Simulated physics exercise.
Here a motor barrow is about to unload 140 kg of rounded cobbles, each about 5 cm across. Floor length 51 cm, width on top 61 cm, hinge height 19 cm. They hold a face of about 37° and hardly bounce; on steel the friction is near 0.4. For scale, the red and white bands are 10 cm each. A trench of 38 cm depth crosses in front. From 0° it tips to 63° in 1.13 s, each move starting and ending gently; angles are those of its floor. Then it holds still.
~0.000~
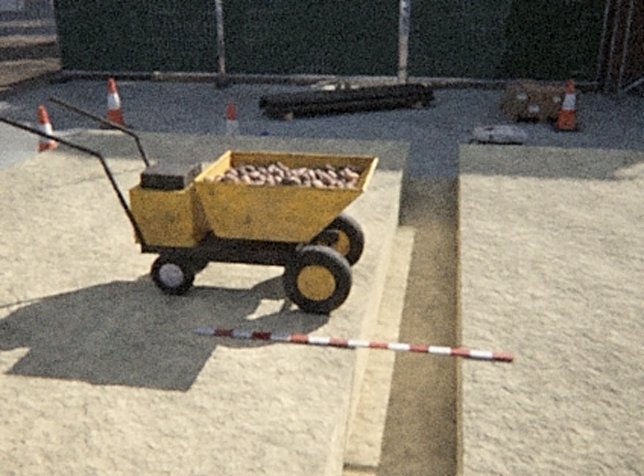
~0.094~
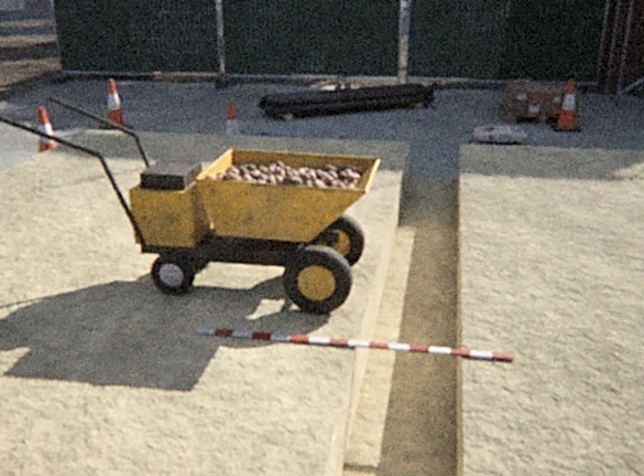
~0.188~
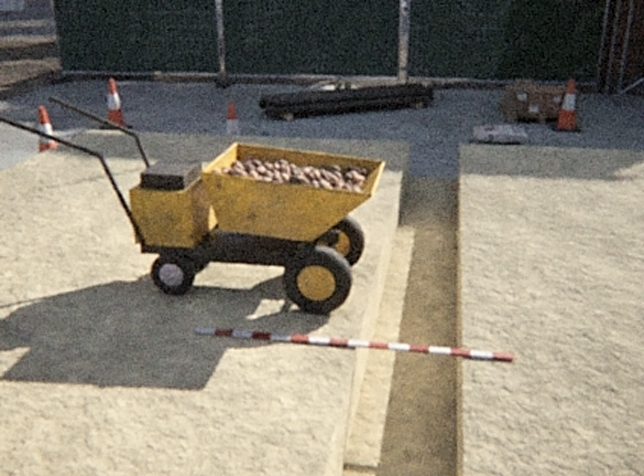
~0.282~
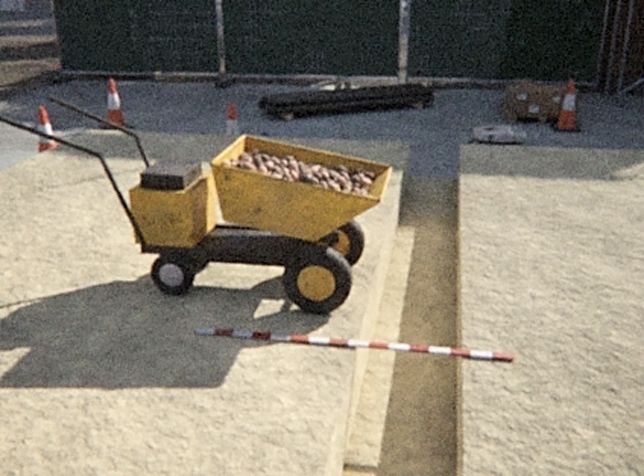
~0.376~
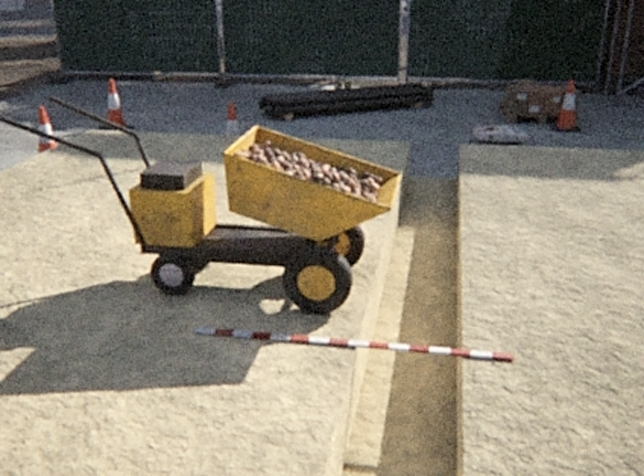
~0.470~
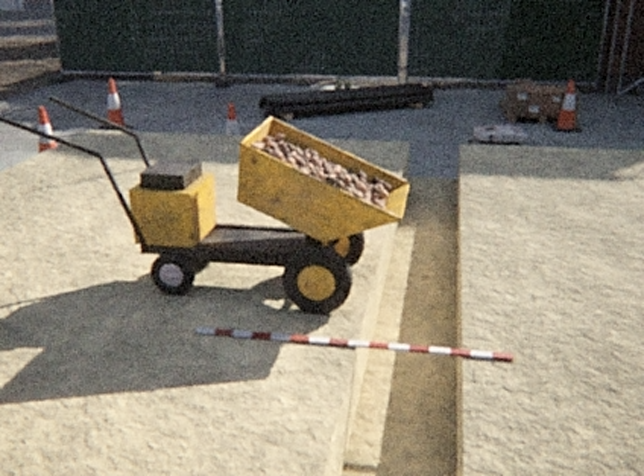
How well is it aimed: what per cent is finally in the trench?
Close to 64 in a hundred.
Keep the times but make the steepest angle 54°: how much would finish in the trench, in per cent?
In that case some 50 per cent.
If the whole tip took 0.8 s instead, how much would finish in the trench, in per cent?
It would be near 60 per cent.
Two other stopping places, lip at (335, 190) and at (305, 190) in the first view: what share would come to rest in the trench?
First some 95, then 100 per cent.
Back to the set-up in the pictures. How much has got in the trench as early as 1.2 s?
About 15 per cent by then.
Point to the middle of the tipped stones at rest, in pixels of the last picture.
Around (447, 340).
After 0.9 s the floor is at 53°; 100 % in the skip; the foremost stones are at (422, 245).
After 1.2 s the floor is at 63°; 78 % in the skip, 14 % in the trench, 8 % past the trench; the foremost stones are at (490, 305).
After 1.6 s the floor is at 63°; 39 % in the skip, 28 % in the trench, 33 % past the trench; the foremost stones are at (571, 310).
After 3.5 s the floor is at 63°; 0 % in the skip, 64 % in the trench, 36 % past the trench; the foremost stones are past the picture's edge.
